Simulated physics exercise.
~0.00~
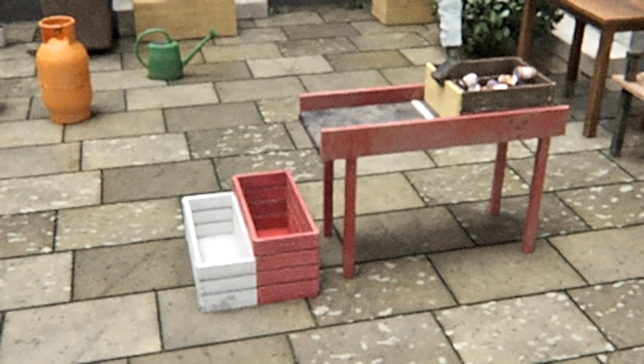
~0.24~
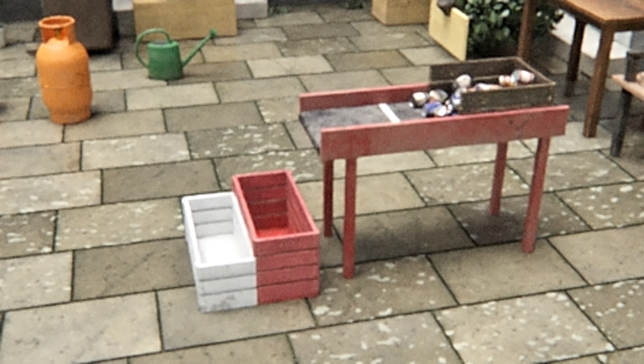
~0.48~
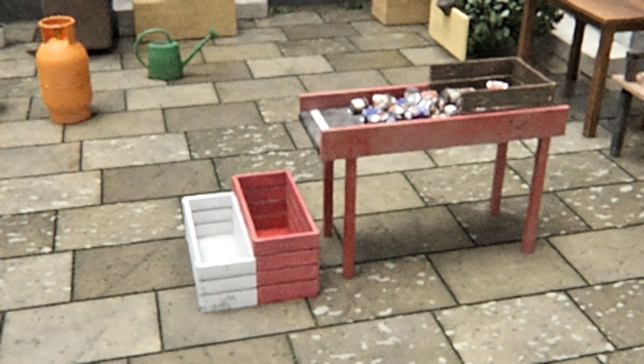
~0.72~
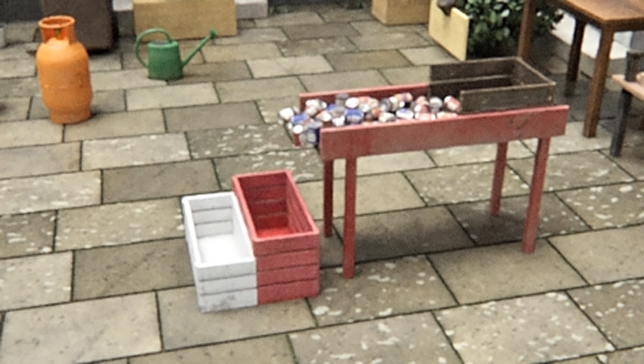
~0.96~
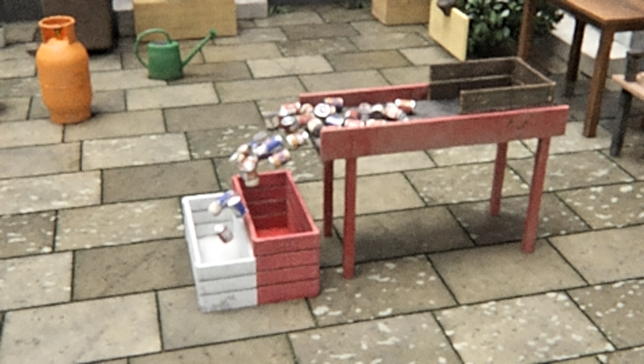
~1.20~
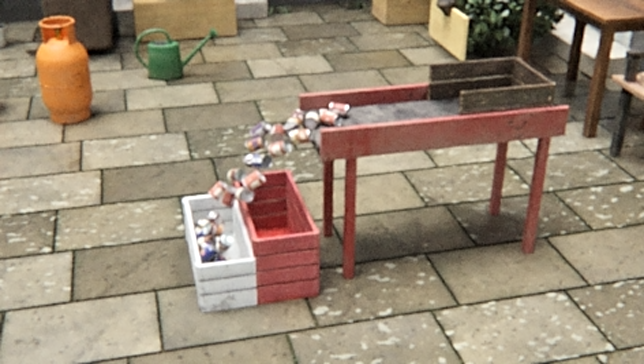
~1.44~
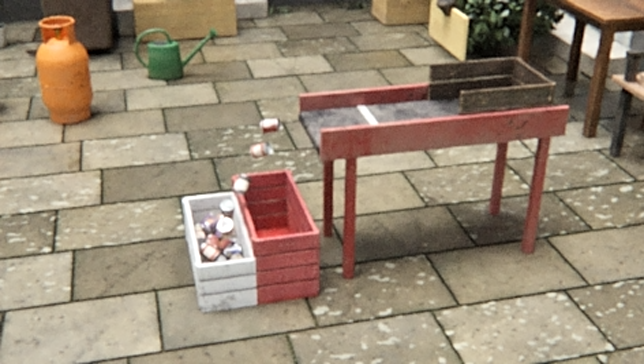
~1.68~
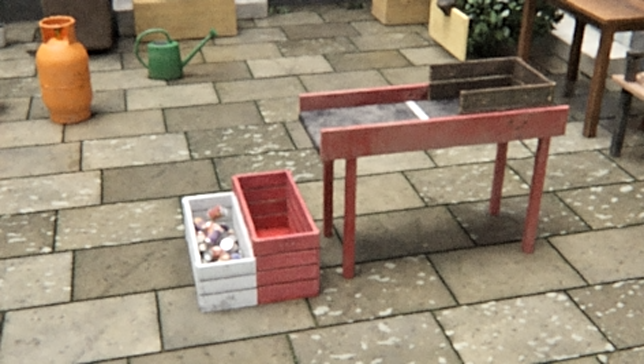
Small tins spilling from a dark tray, riding left along a red-sided belt and dropping past a red crate into a white one.
